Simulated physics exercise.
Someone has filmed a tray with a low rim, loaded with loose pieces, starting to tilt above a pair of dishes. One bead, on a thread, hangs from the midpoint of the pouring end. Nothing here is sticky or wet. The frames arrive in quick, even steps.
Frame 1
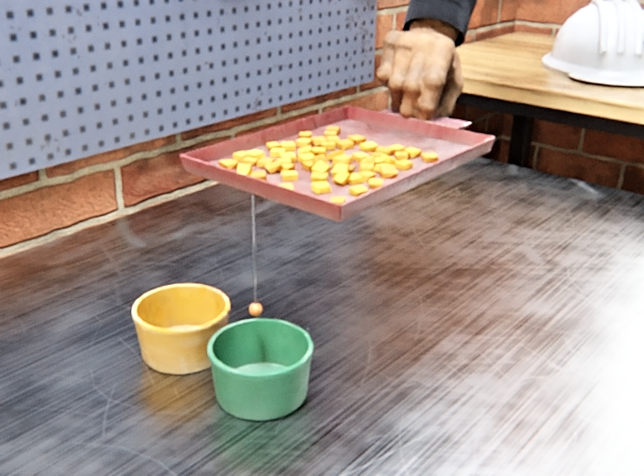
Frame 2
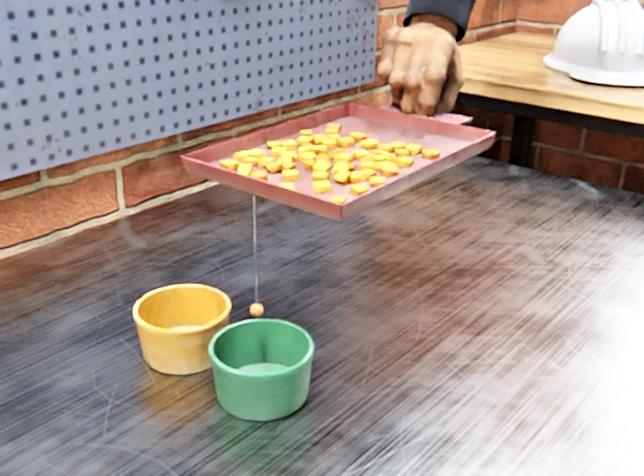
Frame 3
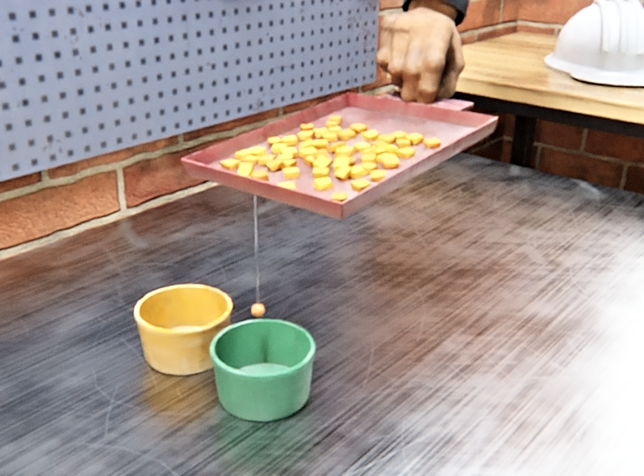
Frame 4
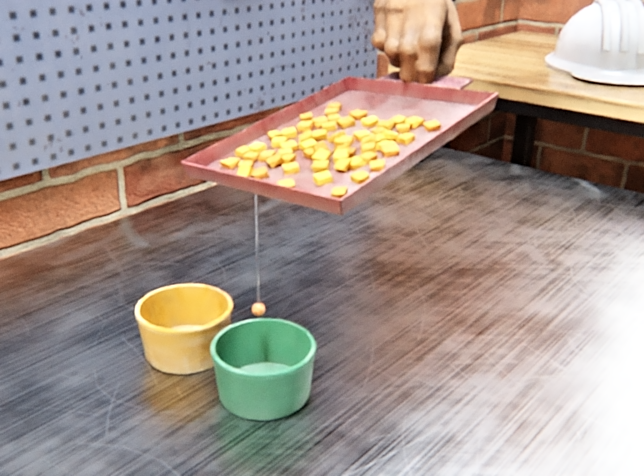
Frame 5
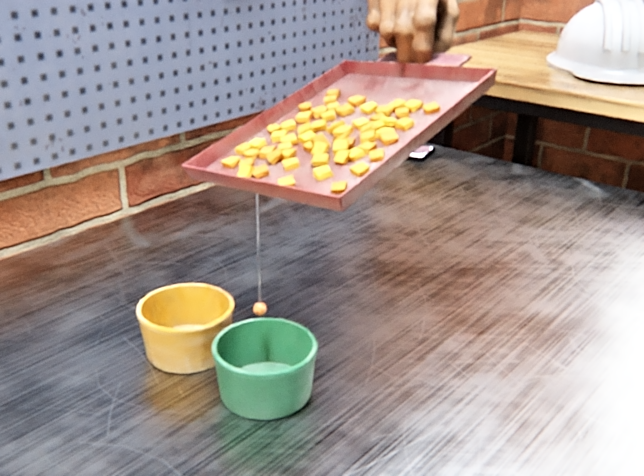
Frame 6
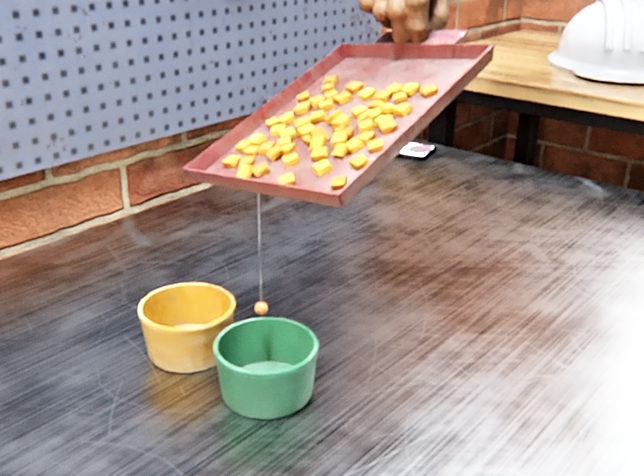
A pinkish-red tray of small yellow-orange crackers, gripped at its far end by a hand, tilts gradually as that end rises, its pouring end dipping slightly lower at the left corner. The nearly still view looks down on a dark, streaked tabletop beside a grey pegboard and brick wall, with a white hard hat on a wooden surface at upper right. Below, a bead hangs on a thread near yellow and green dishes, while the crackers keep their places on the tray.
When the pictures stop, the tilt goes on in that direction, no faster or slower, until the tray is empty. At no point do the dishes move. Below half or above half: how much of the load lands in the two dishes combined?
Most of it finds a dish.
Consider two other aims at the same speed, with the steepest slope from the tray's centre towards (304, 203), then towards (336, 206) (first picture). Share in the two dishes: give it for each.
First case: 50 %; second case: 20 %.
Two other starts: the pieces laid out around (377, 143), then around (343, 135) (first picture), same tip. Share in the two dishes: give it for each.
70 % and 80 %.
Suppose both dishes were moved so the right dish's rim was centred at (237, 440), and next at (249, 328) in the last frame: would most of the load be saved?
Result, first setup: The minor share; second setup: The bulk.
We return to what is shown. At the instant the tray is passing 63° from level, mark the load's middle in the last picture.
(255, 141).
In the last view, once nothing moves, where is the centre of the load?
Close to (189, 353) in the last picture.
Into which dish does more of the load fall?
That's going to be the left-positioned one.
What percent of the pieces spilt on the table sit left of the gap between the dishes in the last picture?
It works out at some 100 percent.
Just after the last frame, tray tipped steeply; every one on the tray.
A moment on, tray tipped right over; almost all on the tray; just a few in the left dish; just a few outside both; just a few in the air.
Further on, tray tipped past a quarter turn; about a tenth in the right dish; roughly two thirds in the left dish; roughly a third outside both.
When it is over, tray tipped past a quarter turn; about a tenth in the right dish; roughly two thirds in the left dish; roughly a third outside both.
